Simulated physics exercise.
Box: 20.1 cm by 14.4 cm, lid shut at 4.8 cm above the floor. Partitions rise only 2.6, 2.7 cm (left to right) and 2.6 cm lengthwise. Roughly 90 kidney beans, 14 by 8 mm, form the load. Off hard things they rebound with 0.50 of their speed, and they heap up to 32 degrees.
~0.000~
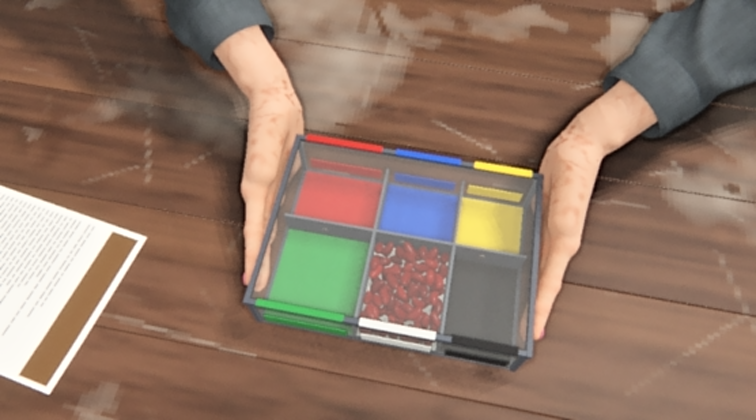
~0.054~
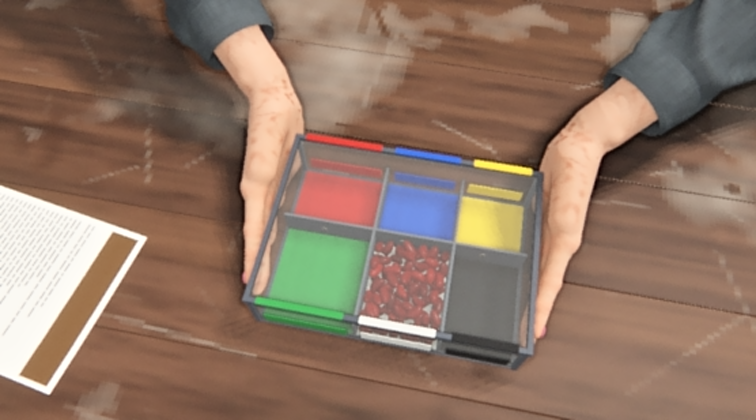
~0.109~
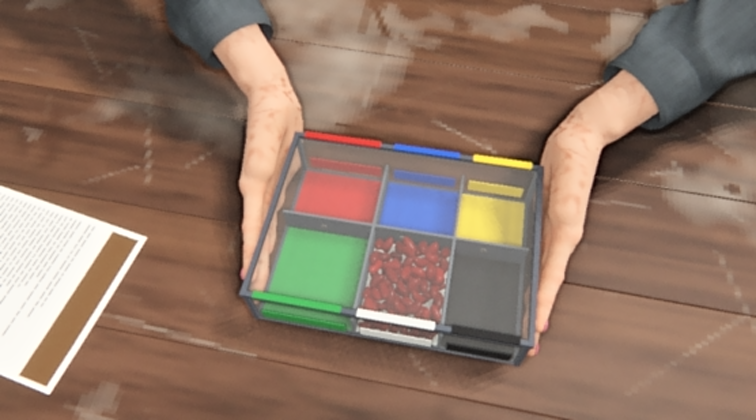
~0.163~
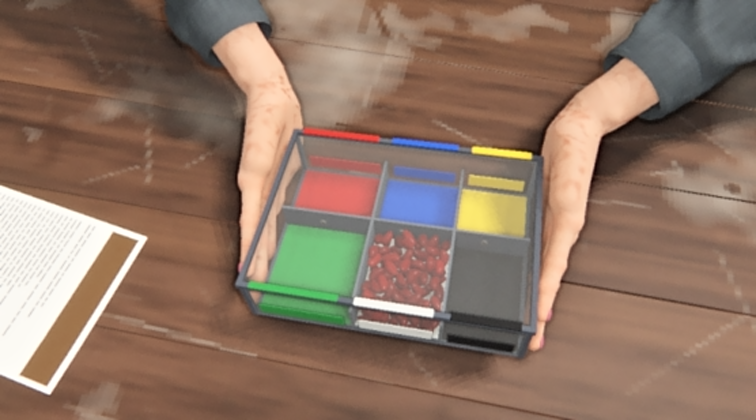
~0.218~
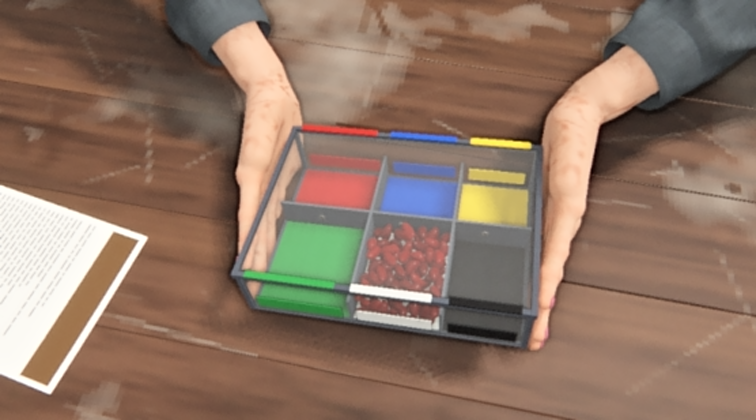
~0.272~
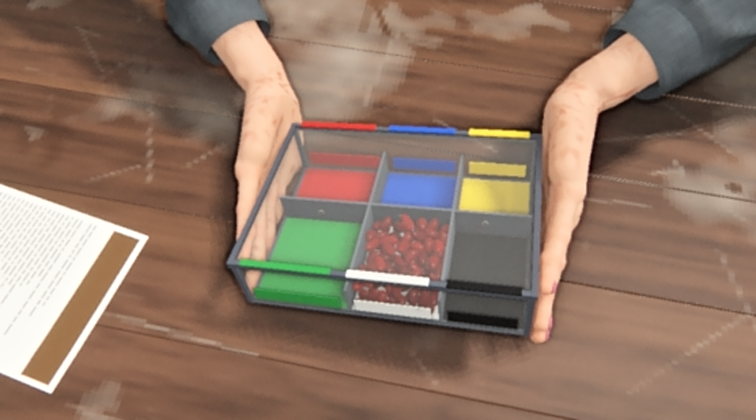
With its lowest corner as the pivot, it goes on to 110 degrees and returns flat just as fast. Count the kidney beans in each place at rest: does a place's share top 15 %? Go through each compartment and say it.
Red: Tops it, blue: Does not, green: Does not, yellow: Does not, white: Does not, black: Does not.
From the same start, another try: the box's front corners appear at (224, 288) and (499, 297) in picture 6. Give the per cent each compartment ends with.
Result - red: 35 %; blue: 0 %; green: 65 %; yellow: 0 %; white: 0 %; black: 0 %.
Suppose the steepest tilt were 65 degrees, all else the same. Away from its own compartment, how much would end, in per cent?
I'd say close to 25 percent.
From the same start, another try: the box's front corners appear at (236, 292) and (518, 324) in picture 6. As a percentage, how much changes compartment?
Then around 100 percent would end up out of place.
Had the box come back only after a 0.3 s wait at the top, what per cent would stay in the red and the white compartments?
Result - red: 95 %; white: 0 %.
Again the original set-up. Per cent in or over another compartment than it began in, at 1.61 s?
Roughly 65 in a hundred.
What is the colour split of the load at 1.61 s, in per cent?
Red = 55, blue = 10, green = 5, yellow = 0, white = 35, black = 0 (per cent).
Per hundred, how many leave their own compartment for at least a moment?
That share comes to about 95 per cent.
After 1.61 s, tilt 110 degrees; red 55 %, blue 10 %, green 5 %, white 35 %.
After 2.50 s, tilt 50 degrees; red 85 %, blue 5 %, white 5 %.
Then, at 3.39 s, tilt 0 degrees; red 85 %, blue 5 %, white 5 %.
In the end, at 4.0 s, red 85 %, blue 5 %, green 0 %, yellow 0 %, white 5 %, black 0 %.
